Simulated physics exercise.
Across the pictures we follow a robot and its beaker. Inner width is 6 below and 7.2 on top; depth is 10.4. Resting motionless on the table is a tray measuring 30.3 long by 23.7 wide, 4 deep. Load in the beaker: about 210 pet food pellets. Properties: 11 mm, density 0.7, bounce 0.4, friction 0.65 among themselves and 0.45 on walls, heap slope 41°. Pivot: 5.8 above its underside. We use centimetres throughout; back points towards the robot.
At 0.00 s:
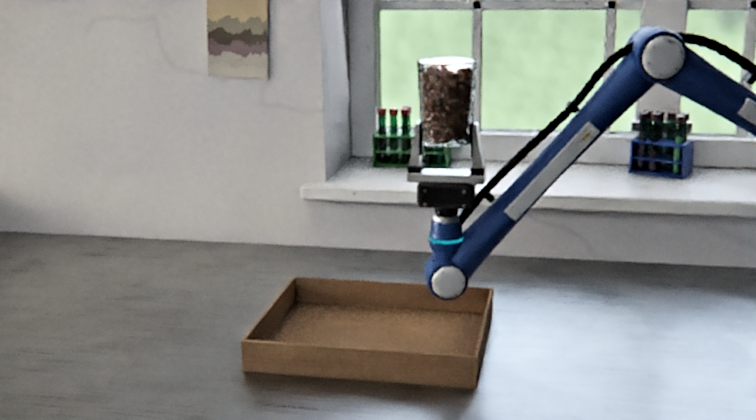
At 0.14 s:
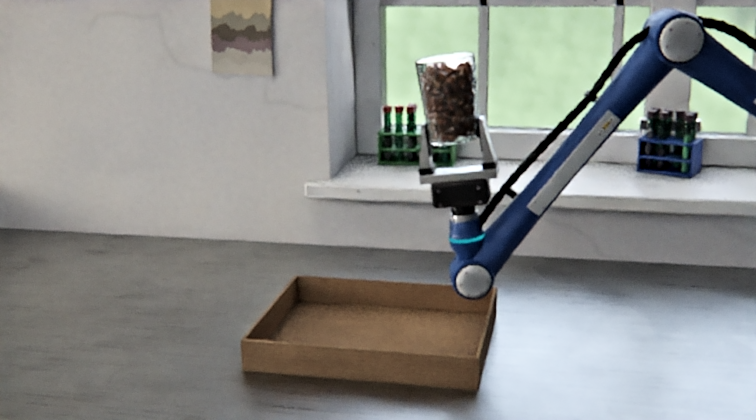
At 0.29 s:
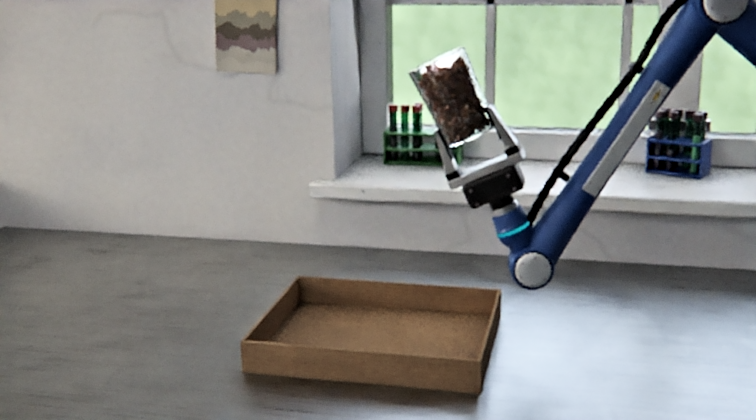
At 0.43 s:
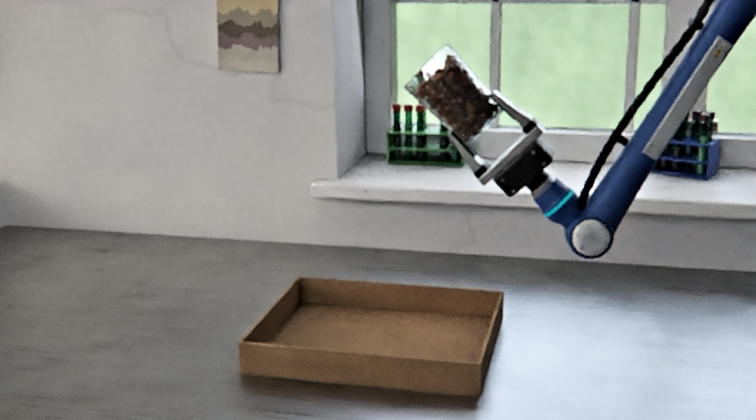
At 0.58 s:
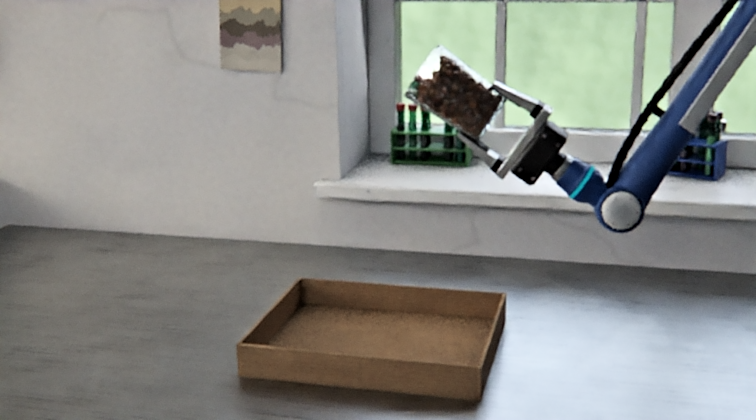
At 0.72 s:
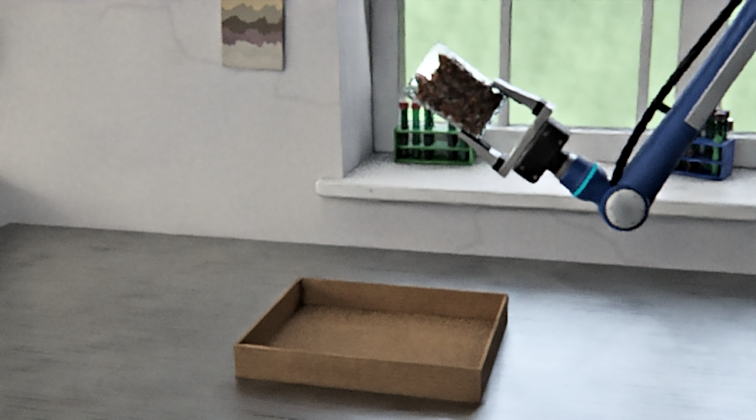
In the video, a blue robotic arm grips a clear beaker of brown pellets near a window and tilts it steeply to the left, while the arm's lower joint swings right and upward; an open tray rests motionless below.
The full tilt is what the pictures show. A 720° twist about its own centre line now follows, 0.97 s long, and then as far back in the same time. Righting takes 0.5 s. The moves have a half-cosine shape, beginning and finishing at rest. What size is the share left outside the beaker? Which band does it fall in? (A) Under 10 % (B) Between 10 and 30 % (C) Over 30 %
(A) Under 10 %.
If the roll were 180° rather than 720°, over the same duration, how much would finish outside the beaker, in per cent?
In that case it would be around 0 percent.
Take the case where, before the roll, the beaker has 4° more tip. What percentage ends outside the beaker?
I'd put it at close to 0 per cent.
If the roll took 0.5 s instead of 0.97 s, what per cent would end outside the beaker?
In that case around 0 percent.
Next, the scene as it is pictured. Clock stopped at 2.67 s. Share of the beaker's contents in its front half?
That comes to around 50 per cent.
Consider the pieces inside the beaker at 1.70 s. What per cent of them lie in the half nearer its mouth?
Mouth-half fraction: Approx. 50 %.
After 1.70 s, tipped 57°, highest piece 38 above the table; 208 in the beaker.
After 2.67 s, tipped 57°, highest piece 38 above the table; 208 in the beaker.
After 3.36 s, upright, highest piece 39 above the table; 208 in the beaker.
After 4.06 s, upright, highest piece 39 above the table; 208 in the beaker.
In the end, 208 in the beaker. That is 0 % outside the beaker.
